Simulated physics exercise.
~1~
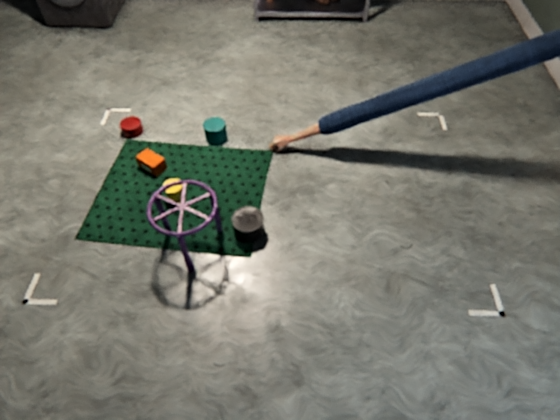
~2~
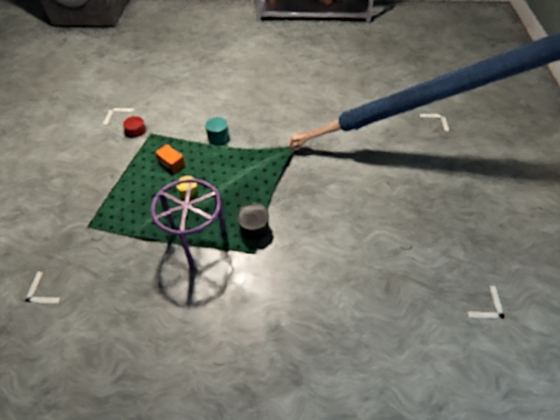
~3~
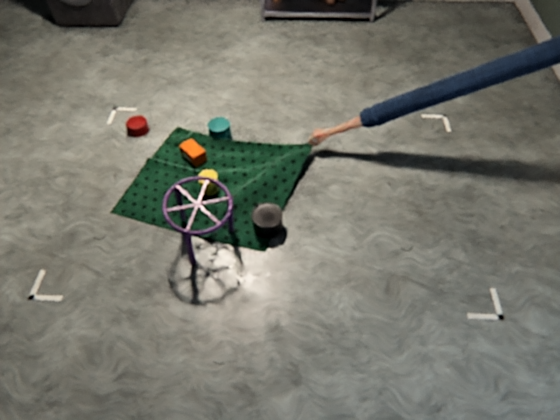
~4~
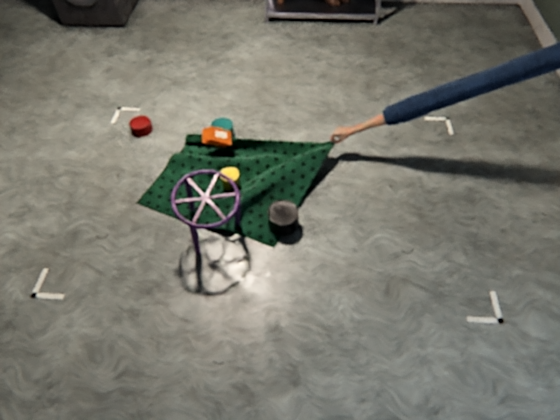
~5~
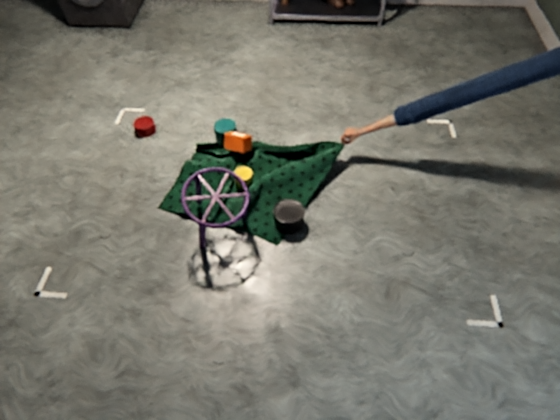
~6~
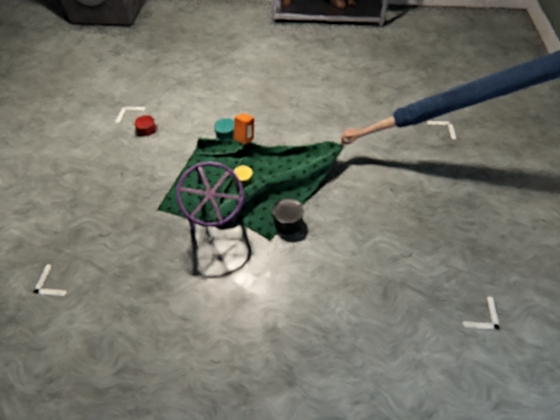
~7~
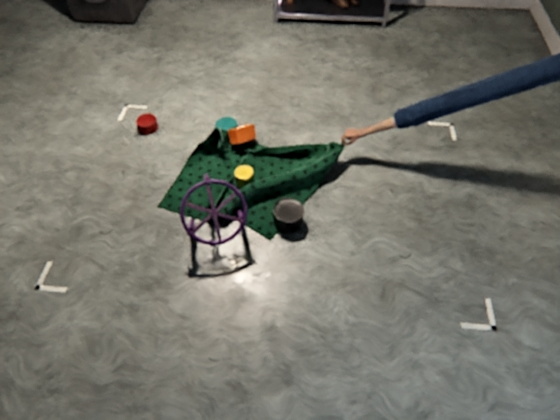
An arm drags a green dotted cloth rightward, bunching it and tipping the orange carton over.
